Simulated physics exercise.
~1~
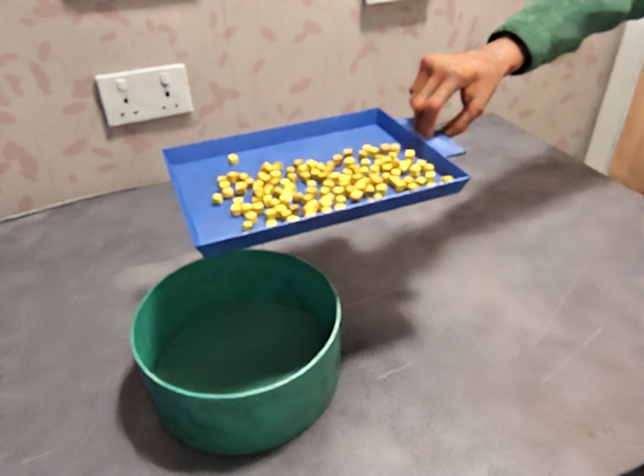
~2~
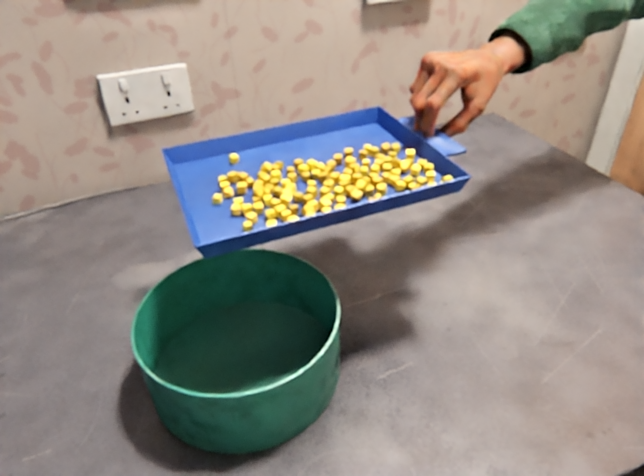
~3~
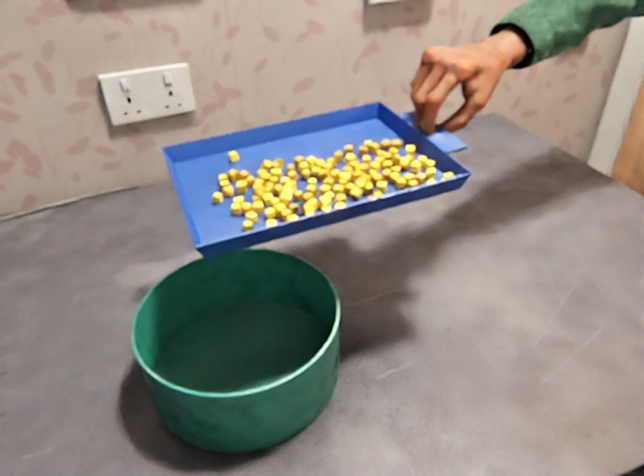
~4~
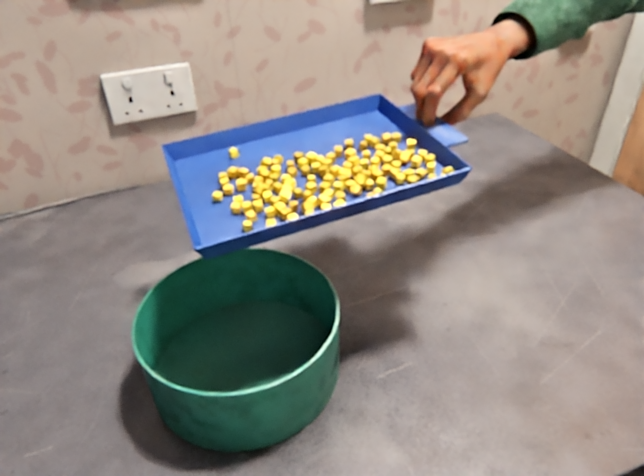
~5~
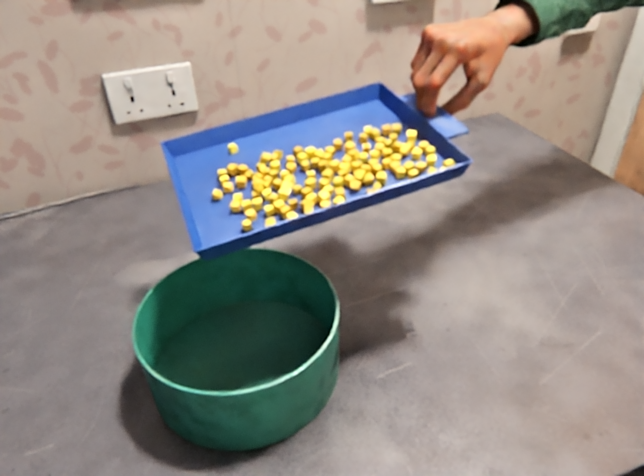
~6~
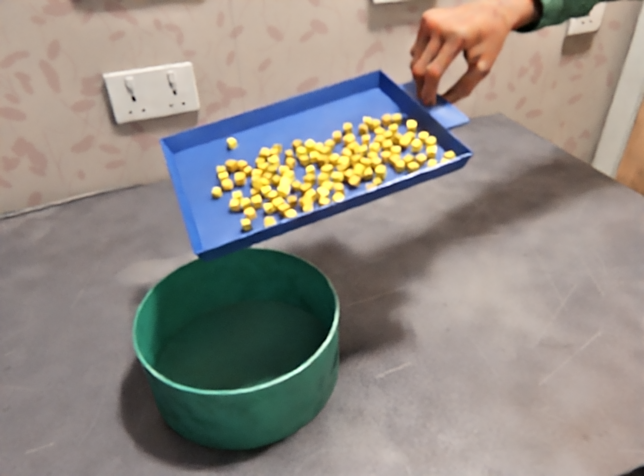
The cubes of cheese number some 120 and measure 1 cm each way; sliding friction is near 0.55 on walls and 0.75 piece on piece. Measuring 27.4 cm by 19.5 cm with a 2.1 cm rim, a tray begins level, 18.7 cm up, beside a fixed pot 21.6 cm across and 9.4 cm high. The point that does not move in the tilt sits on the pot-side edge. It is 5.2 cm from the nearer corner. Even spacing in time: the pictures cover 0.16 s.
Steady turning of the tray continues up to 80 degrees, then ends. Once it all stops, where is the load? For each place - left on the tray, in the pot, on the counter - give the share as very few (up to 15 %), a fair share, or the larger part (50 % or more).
Tray: Very few; pot: The larger part; counter: Very few.
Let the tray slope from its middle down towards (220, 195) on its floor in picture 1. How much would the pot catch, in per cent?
The share would be about 25 percent.
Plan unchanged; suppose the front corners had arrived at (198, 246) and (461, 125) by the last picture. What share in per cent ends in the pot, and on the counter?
In the pot: 65 per cent; on the counter: 35 per cent.
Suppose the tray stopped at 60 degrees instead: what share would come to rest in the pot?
Near 50 %, then.
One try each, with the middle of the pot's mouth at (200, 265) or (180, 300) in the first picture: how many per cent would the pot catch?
Estimates: 5 % and 85 %, in that order.
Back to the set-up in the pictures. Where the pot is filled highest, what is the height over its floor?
2.5 cm.
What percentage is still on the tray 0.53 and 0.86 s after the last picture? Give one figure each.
The figures go 95 and then 15.
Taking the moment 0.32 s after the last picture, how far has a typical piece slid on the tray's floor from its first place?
Some 2 cm.
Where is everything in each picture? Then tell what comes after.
In the first frame, tray tilt 0 degrees, front corners at (202, 240) and (462, 175); middle of the pieces at (328, 187); pot at (237, 311).
In the second frame, tray tilt 0 degrees, front corners at (202, 240) and (462, 174); middle of the pieces at (329, 186).
In the third frame, tray tilt 2 degrees, front corners at (201, 241) and (462, 171); middle of the pieces at (329, 184).
In the fourth frame, tray tilt 4 degrees, front corners at (201, 242) and (463, 166), lowest corner left front; middle of the pieces at (328, 181).
In the fifth frame, tray tilt 7 degrees, front corners at (201, 244) and (463, 159), lowest corner left front; middle of the pieces at (328, 176).
In the sixth frame, tray tilt 10 degrees, front corners at (200, 246) and (463, 151), lowest corner left front; middle of the pieces at (327, 171); pot at (237, 309).
Then, 0.32 s after the last picture, tilt 45 degrees; the tray holds 100 %, the pot 0 %.
Then, 0.53 s after the last picture, tilt 68 degrees; the tray holds 95 %, the pot 0 %.
Then, 0.86 s after the last picture, tilt 80 degrees; the tray holds 15 %, the pot 75 %.
In the end, tray 5 %, pot 90 %, counter 5 %.
